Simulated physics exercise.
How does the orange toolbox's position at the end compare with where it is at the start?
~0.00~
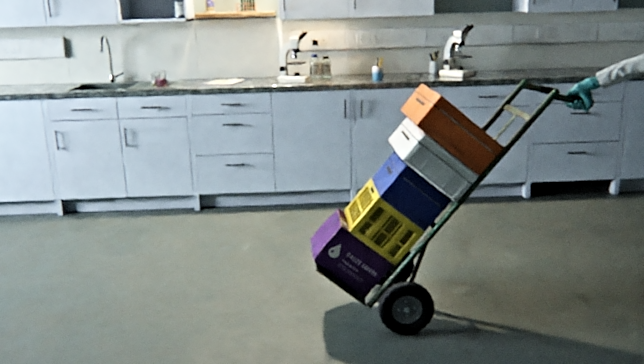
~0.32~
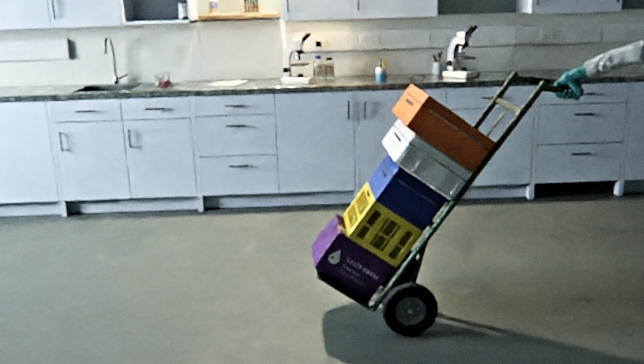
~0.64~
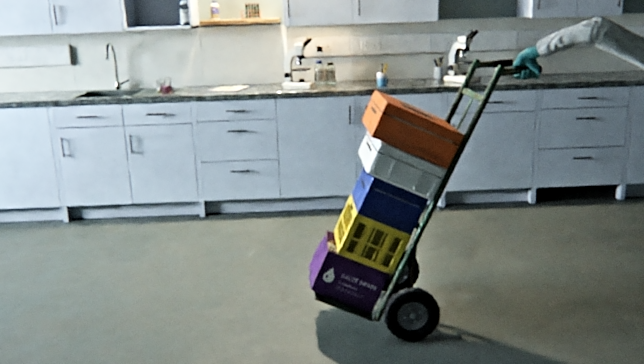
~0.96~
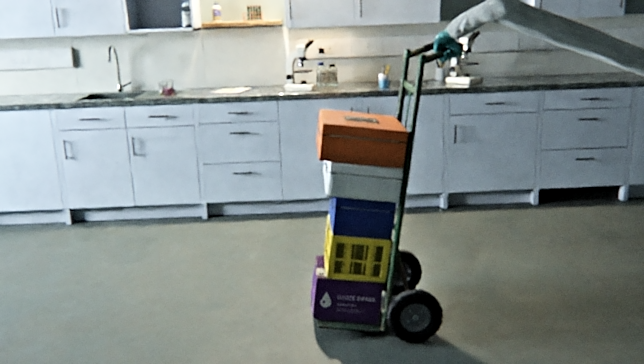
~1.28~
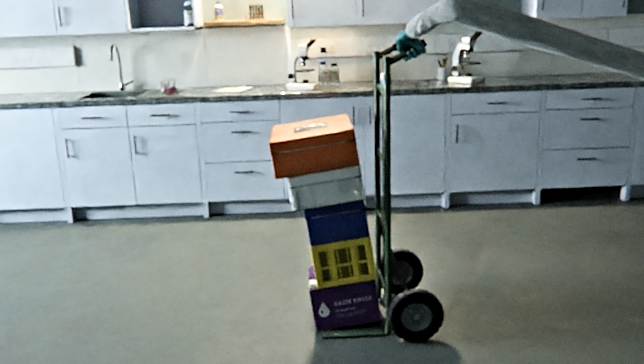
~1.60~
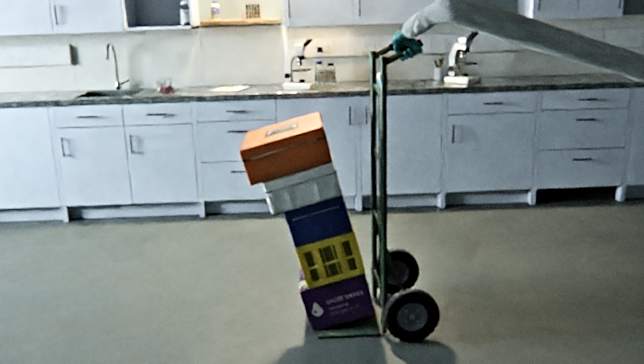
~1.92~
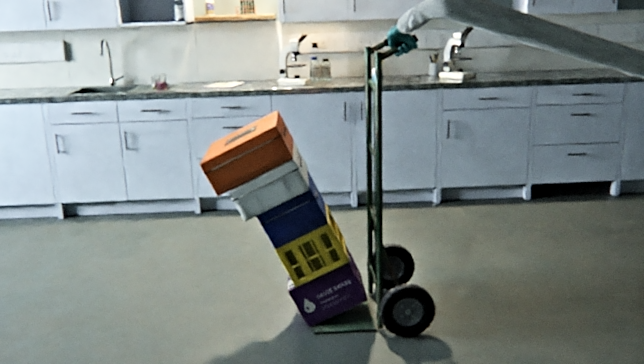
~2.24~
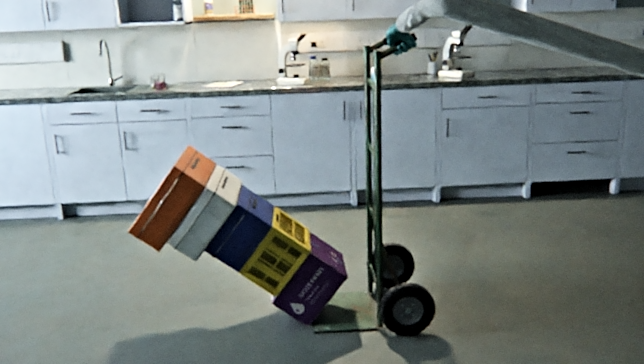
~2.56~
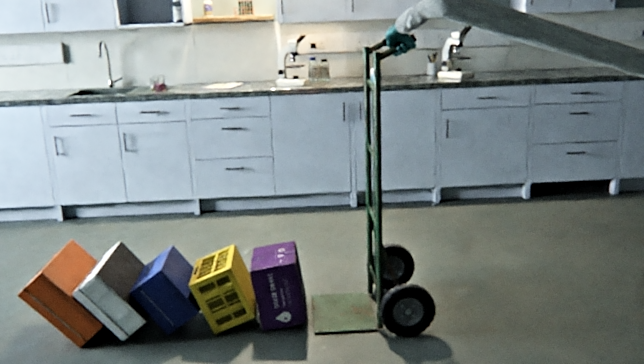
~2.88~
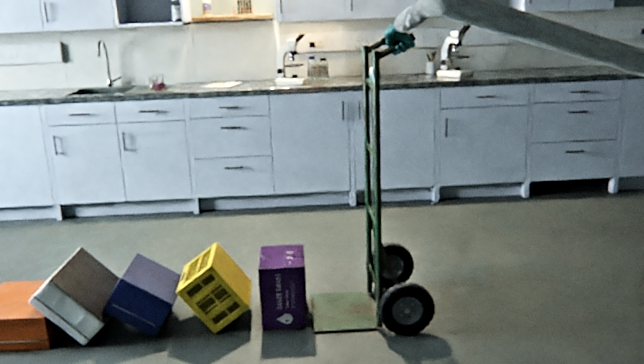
At the start the orange toolbox is at the top of the stack leaning on the hand truck. By the end it is down on the floor at the far left, the farthest of the boxes from the truck.
